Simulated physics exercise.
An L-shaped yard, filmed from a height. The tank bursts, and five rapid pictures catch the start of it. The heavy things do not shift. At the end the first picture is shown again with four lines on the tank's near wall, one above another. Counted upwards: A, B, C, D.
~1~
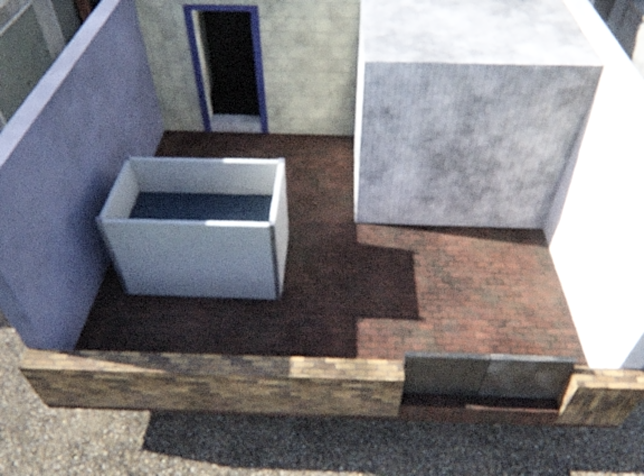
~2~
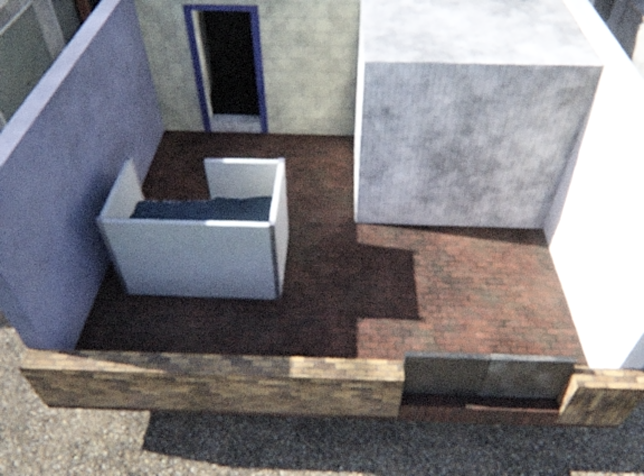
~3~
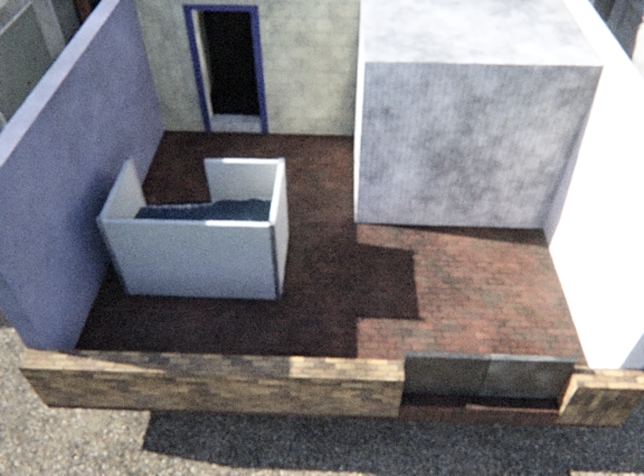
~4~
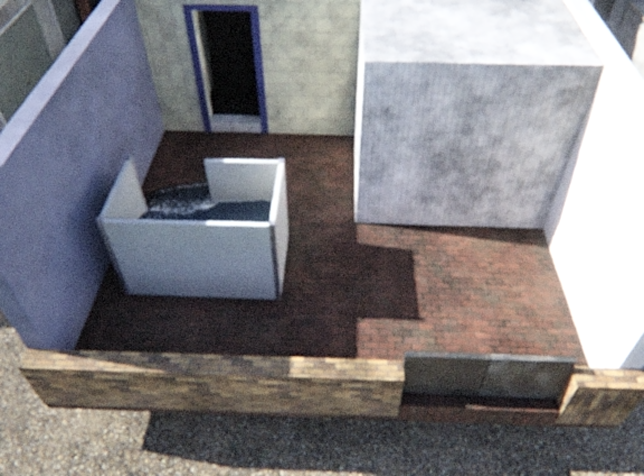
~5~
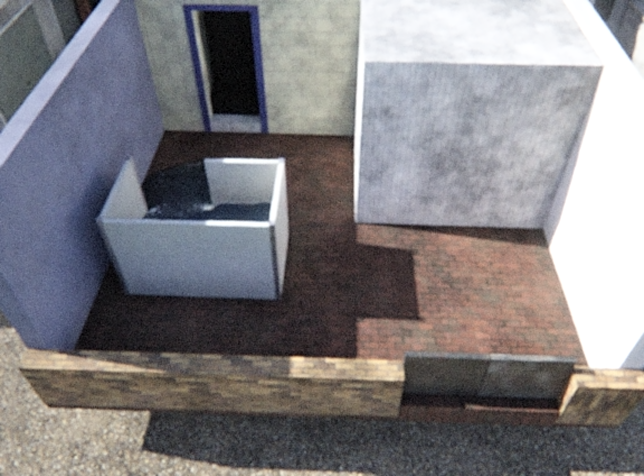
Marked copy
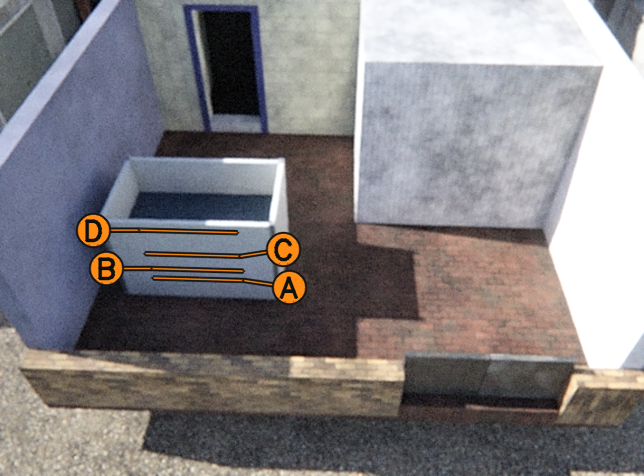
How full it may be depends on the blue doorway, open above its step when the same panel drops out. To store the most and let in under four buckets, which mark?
I would pick level B.
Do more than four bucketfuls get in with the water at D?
Yes, that goes wrong.
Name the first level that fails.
That is level C.
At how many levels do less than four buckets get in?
Two of them.
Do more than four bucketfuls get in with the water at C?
Yes.
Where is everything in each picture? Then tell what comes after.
Water in the tank at rest, its middle at (202, 220); foot of the blue doorway at (237, 132); shut gate at (488, 361), in the first picture.
Water covers 1 % of the ground, its front hidden from here, in the second picture.
Water covers 4 % of the ground, its front hidden from here, in the third picture.
Water covers 7 % of the ground, its front hidden from here, in the fourth picture.
Water covers 13 % of the ground, its front hidden from here, in the fifth picture.
On the marked copy, A at (198, 279); B at (196, 269); C at (192, 254); D at (187, 231); from the bottom up A, B, C, D.
If A is chosen, nothing gets over.
If B is chosen, a splash gets over, under a bucket.
If C is chosen, about 9 bucketfuls get in.
If D is chosen, dozens of bucketfuls pour in.
